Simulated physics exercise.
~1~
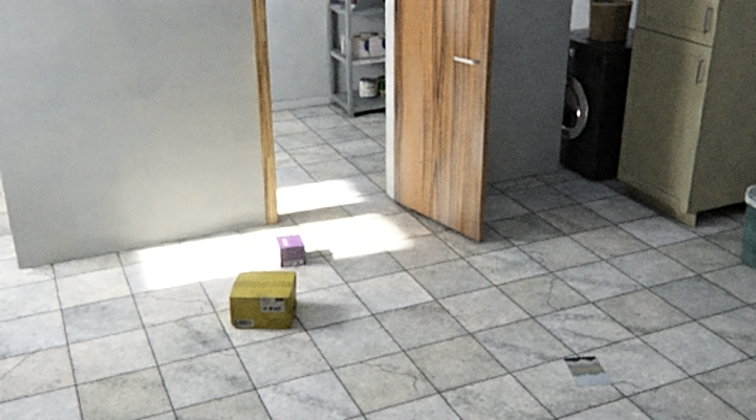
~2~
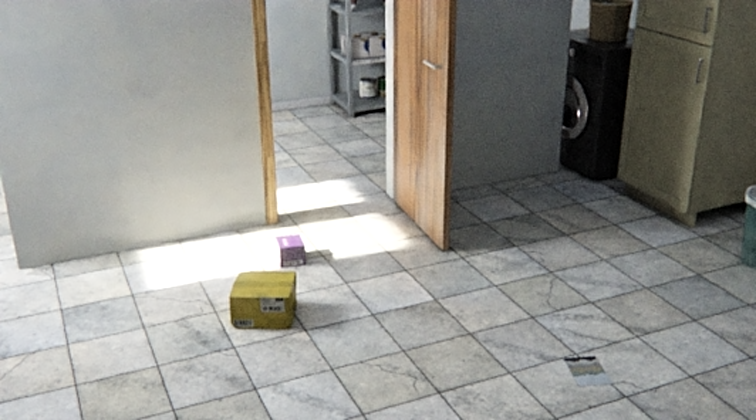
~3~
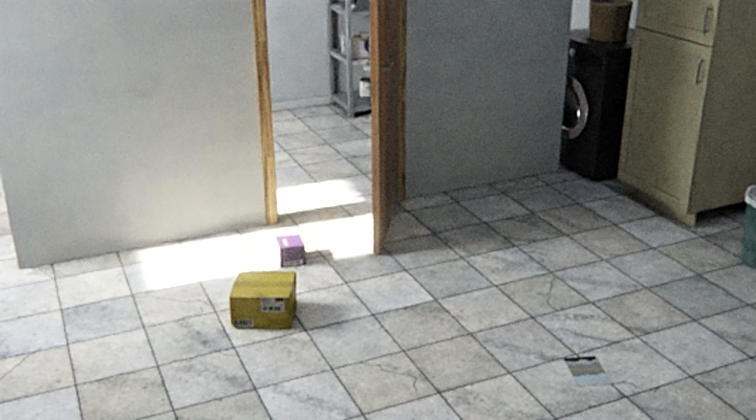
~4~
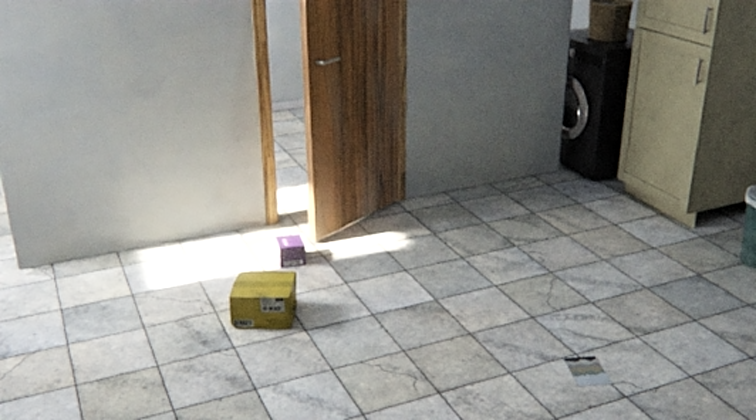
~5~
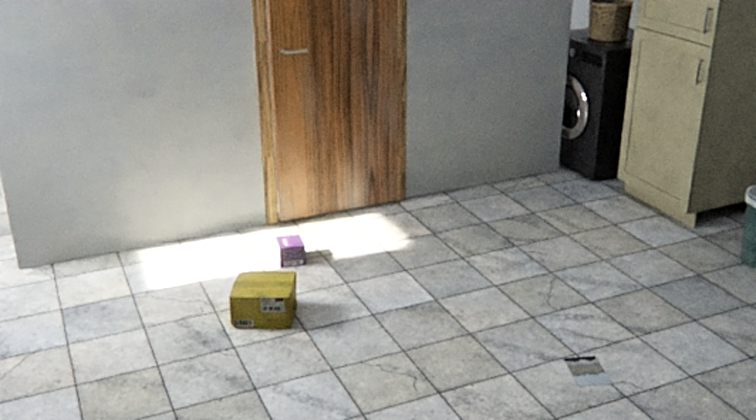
A brown wooden door stands wide open in a grey wall, seen from a raised, still view across a room with pale tiled flooring. A small purple box sits on a sunlit patch near the doorway, with a larger yellow parcel in front of it, while a dark washing machine and a beige cabinet stand to the right. The door swings leftward, passing edge-on to the view and gradually hiding the grey shelves behind it. It continues past the purple box without disturbing it. Finally, the door rests fully shut in its frame, with both boxes still in place.
